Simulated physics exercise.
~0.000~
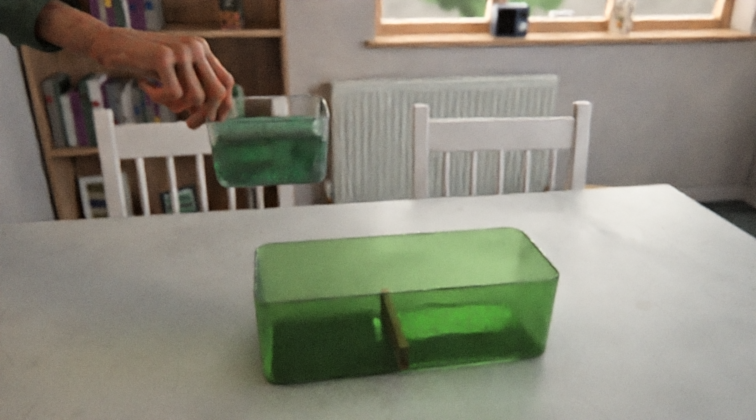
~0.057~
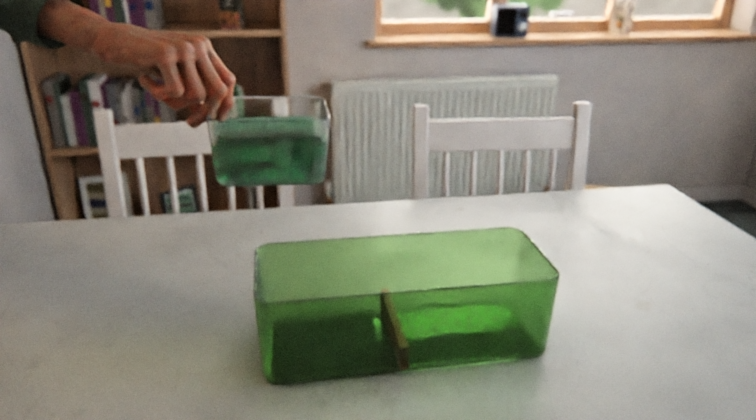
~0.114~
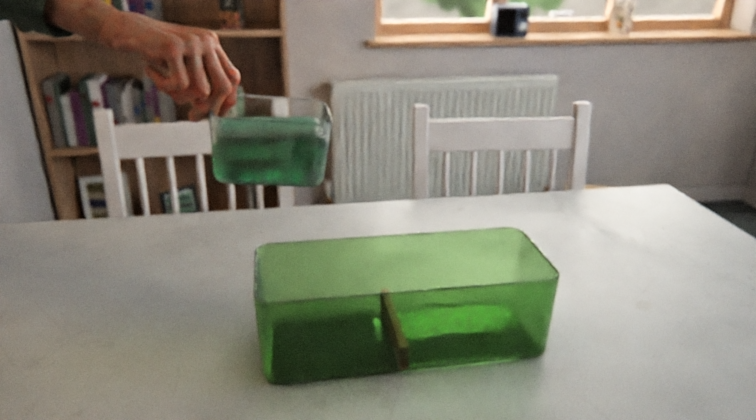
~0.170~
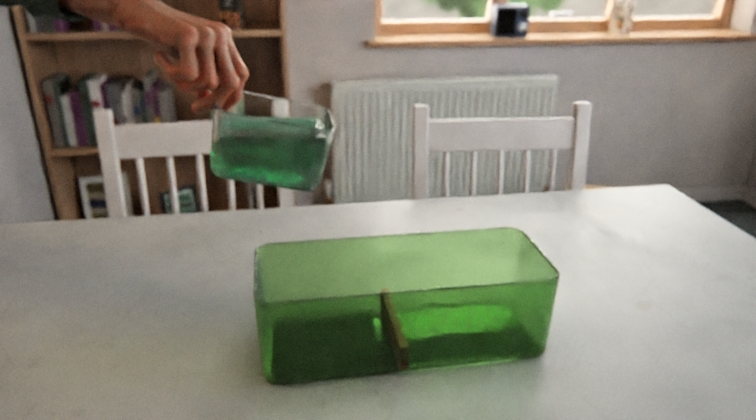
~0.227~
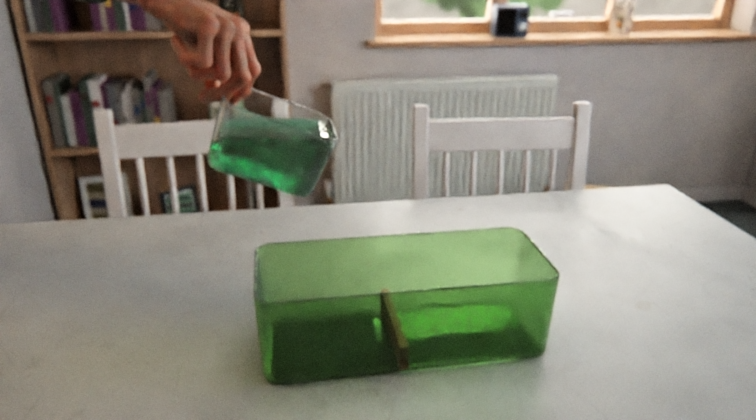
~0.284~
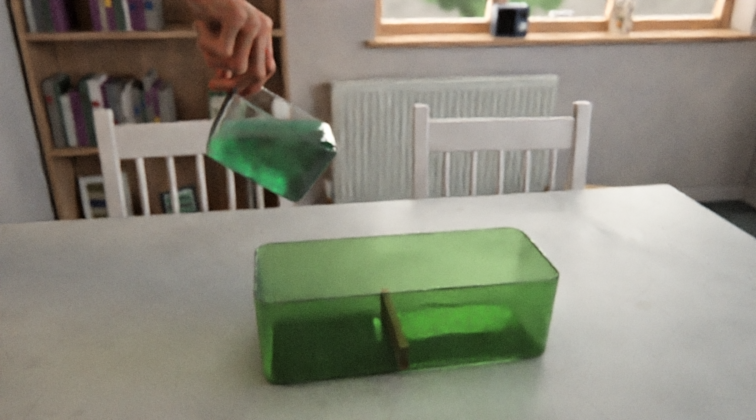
A clear food box of green-tinted water, held by a hand, tilts rightward above a long green basin.
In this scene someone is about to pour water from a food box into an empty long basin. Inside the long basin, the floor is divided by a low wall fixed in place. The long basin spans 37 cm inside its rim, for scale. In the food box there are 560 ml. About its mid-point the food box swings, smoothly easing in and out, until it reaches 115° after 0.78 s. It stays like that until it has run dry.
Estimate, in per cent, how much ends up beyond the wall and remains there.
Roughly 25 % ends up beyond the wall.
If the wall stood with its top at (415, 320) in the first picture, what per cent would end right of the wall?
15 per cent.
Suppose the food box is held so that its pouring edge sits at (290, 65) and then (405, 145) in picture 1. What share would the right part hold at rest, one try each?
I'd say 10 percent on the first go, 90 percent on the next.
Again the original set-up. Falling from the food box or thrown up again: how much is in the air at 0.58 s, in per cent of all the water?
Roughly 48 percent.
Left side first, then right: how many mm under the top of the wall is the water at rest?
Noted: Left near 16 mm, right near 30 mm.
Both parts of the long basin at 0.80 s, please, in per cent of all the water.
Around 68 on the left and around 22 on the right.
After 0.58 s the tilt is 98° and 21 per cent is still to pour, 21 is left of the wall and 9 right of it.
After 0.80 s the tilt is 115° and 2 per cent is still to pour, 68 is left of the wall and 23 right of it.
After 1.03 s the tilt is 115° and 0 per cent is still to pour, 72 is left of the wall and 25 right of it.
After 1.28 s the tilt is 115° and 0 per cent is still to pour, 73 is left of the wall and 25 right of it.
In the end 73 per cent lies left of the wall, 25 right of it and 2 outside.
